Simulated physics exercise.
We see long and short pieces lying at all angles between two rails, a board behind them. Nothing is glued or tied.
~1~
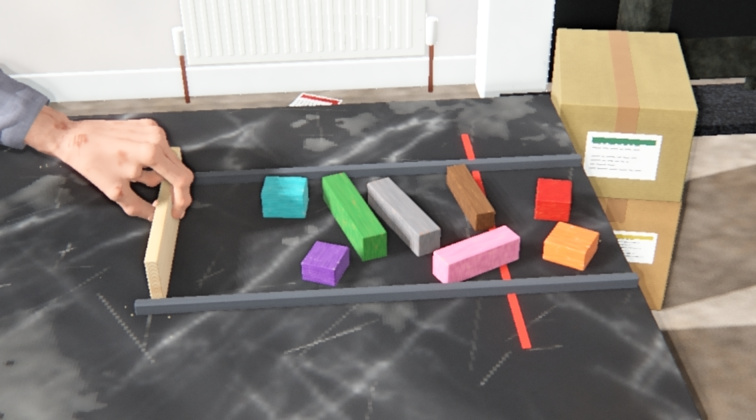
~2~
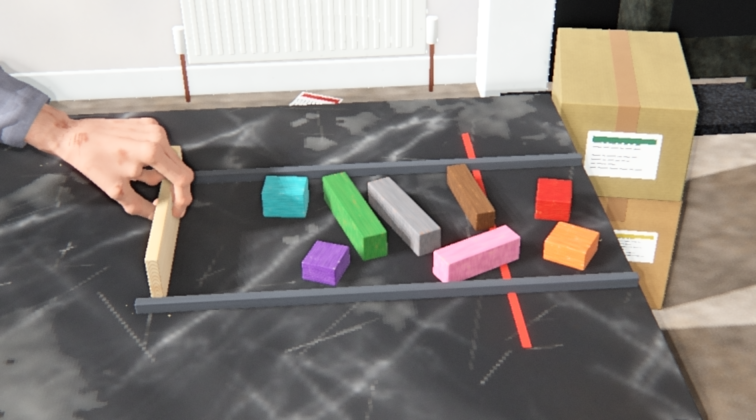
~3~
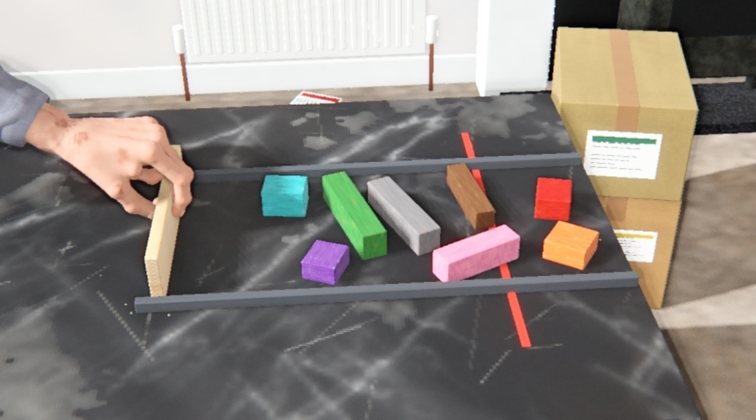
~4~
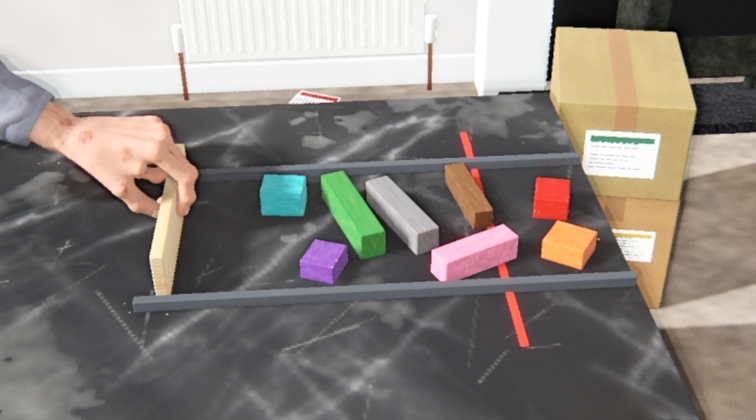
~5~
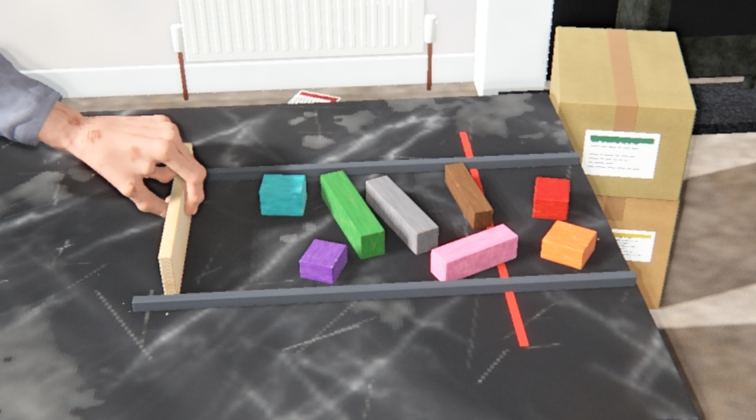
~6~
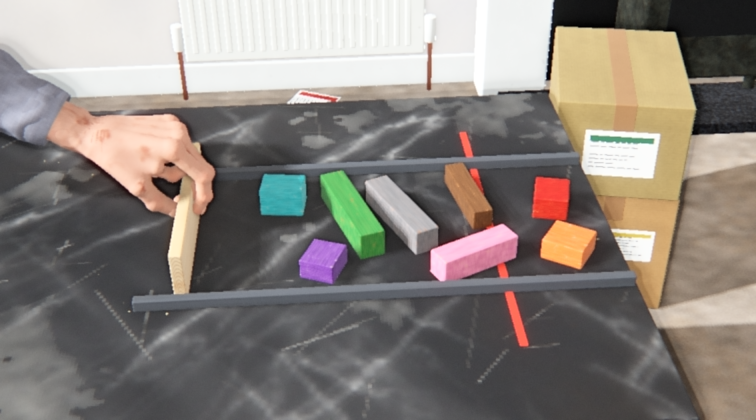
A hand slides a wooden board slightly right between two rails, while the coloured blocks stay still.
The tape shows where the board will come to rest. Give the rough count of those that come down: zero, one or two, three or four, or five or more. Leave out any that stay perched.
As it turns out, the number that fall off is one or two.
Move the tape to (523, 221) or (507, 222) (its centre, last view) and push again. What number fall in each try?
It would be 3 and 3.
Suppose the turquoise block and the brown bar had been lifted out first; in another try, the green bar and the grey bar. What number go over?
First 0, then 0.
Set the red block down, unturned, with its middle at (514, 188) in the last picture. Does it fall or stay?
Then it falls.
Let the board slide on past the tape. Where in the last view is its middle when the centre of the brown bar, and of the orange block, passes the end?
Near (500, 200) and (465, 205).
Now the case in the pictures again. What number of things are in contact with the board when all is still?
2 of them.
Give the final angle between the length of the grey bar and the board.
About 5°.
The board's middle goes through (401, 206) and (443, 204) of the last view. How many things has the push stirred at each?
At the one place 6, at the other 8.
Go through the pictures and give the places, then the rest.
The first frame shows red block (553, 200); orange block (571, 246); brown bar (470, 197); board (167, 220); tape (491, 225).
The second frame shows orange block (572, 245); turquoise block (286, 196).
The third frame shows brown bar (470, 196); board (167, 218).
The fourth frame shows red block (552, 199); grey bar (401, 214).
The fifth frame shows orange block (569, 244); purple block (324, 261).
The sixth frame shows red block (551, 198); orange block (569, 244); brown bar (468, 195); board (189, 216); tape (489, 223).
Early on, none off yet; red block at rest near (551, 198); orange block at rest near (569, 244); brown bar at rest near (468, 195).
A while later, none off yet; red block at rest near (551, 198); orange block at rest near (569, 244); brown bar travelled a little near (499, 194).
Finally, the number that fall off is one or two; lost, orange block and red block.
